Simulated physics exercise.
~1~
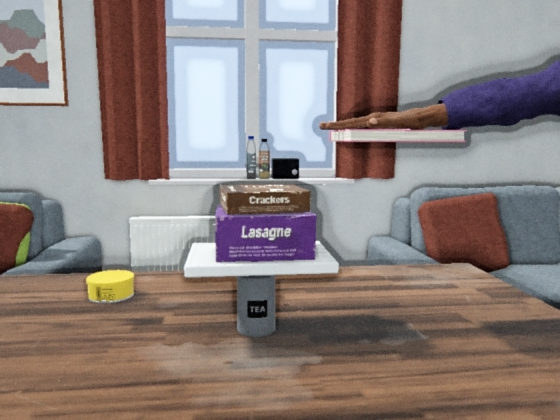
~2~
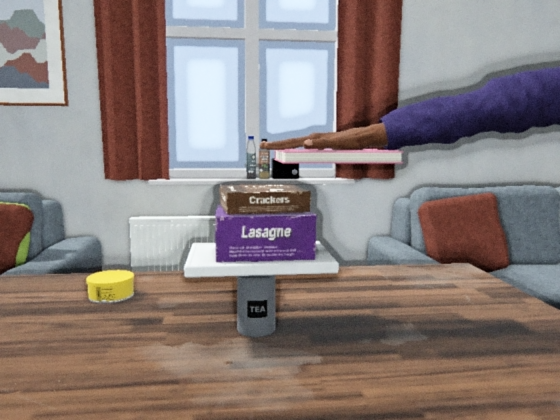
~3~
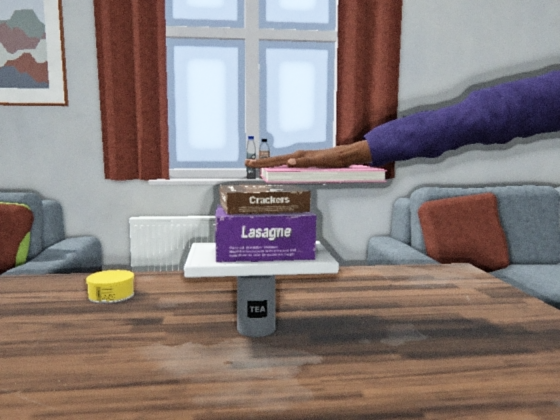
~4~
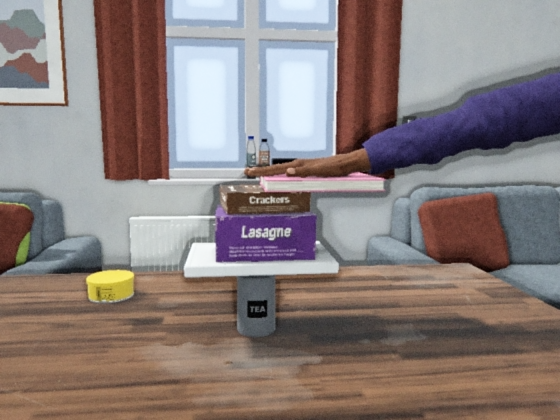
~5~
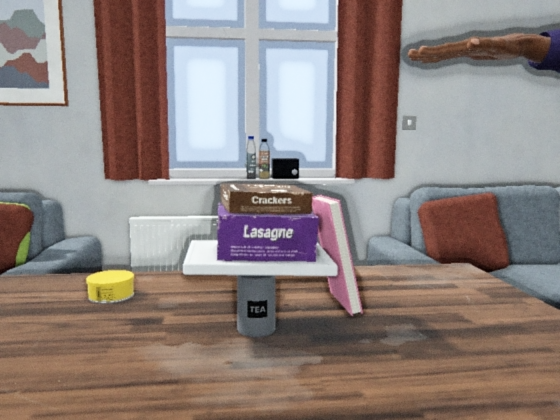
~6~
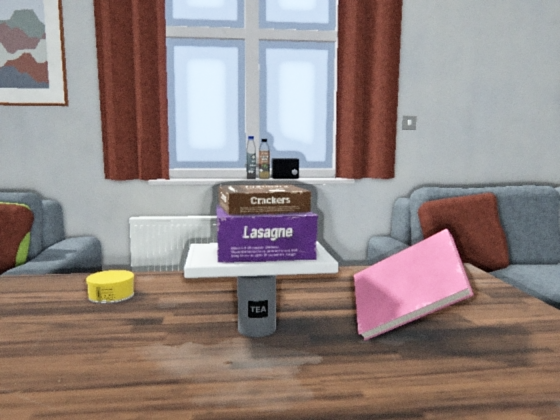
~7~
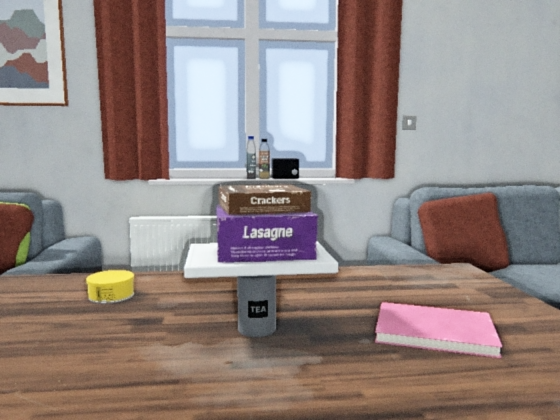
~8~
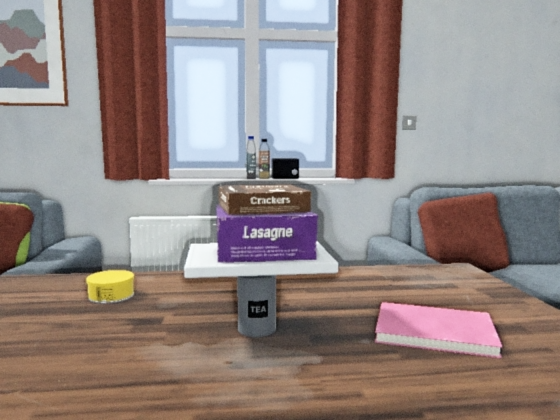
A pink book, held flat beneath a hand in a purple sleeve, moves left above a wooden table toward a small tower of household items. The tower has a grey tea jar at its base, then a white tray, a purple lasagne box and a brown crackers packet. The hand lowers the book onto the packet, with much of it jutting out to the right. Once the hand lets go and draws back, the book tips off the right side and drops, turning over as it falls. It lands flat on the table at the right, while the rest of the tower and a yellow tub on the left stay in place.
